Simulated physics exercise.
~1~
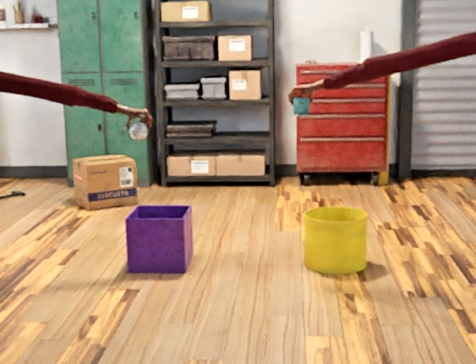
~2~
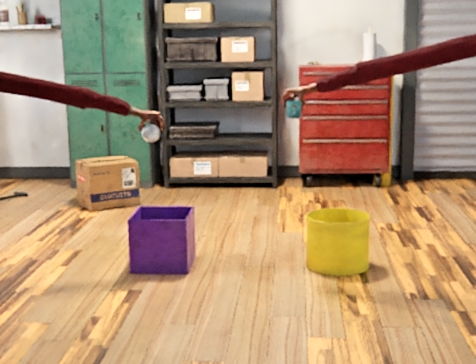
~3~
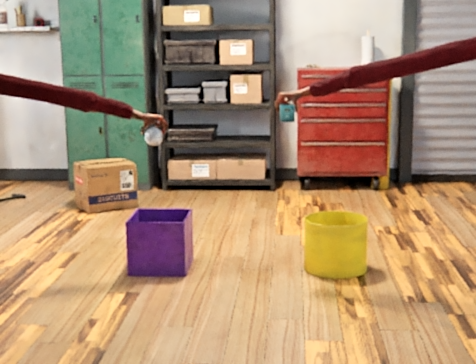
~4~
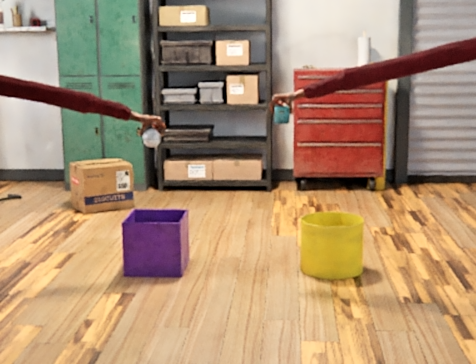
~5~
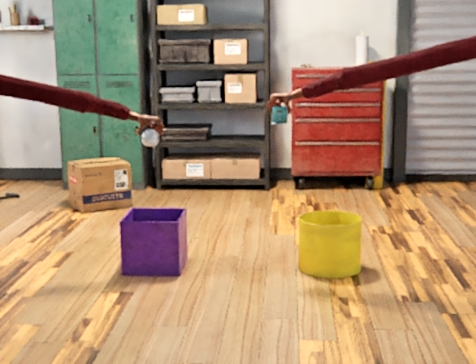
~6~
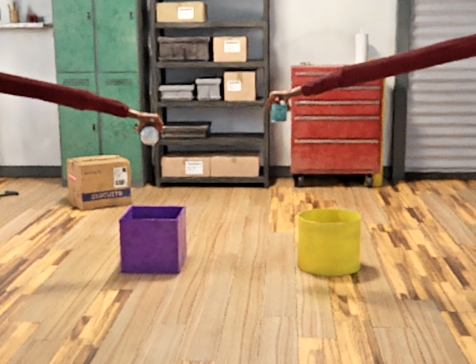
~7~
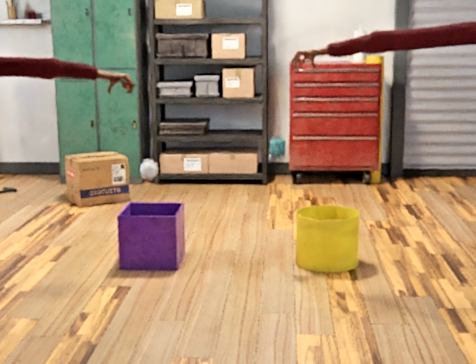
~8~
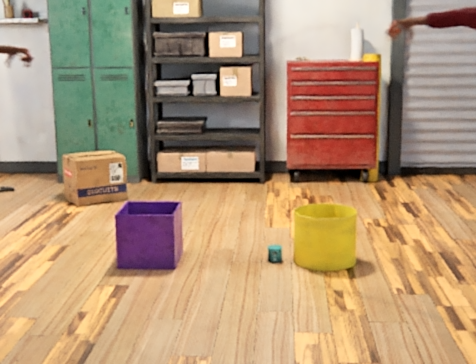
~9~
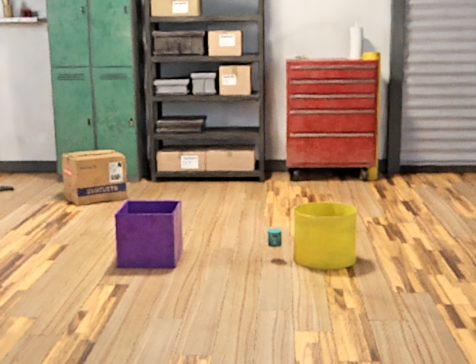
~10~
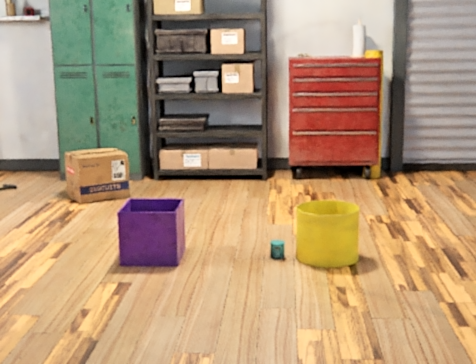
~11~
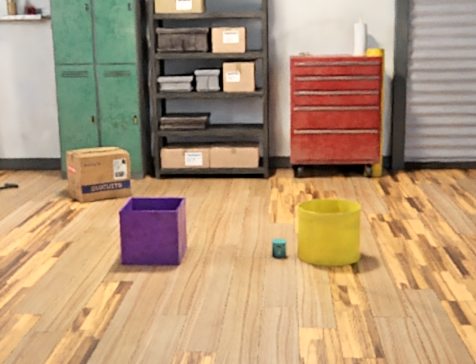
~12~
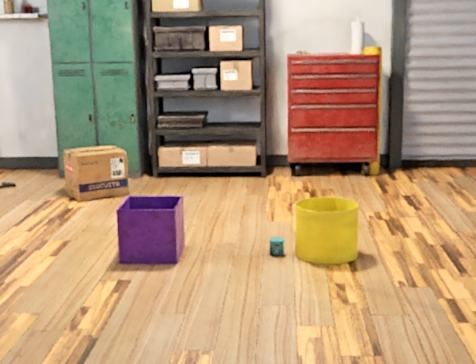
In this clip, two hands hold a white ball and a turquoise tin above a purple crate and a yellow bucket, then let go and withdraw; the ball drops into the crate, while the tin misses and ends up on the floor just left of the bucket.
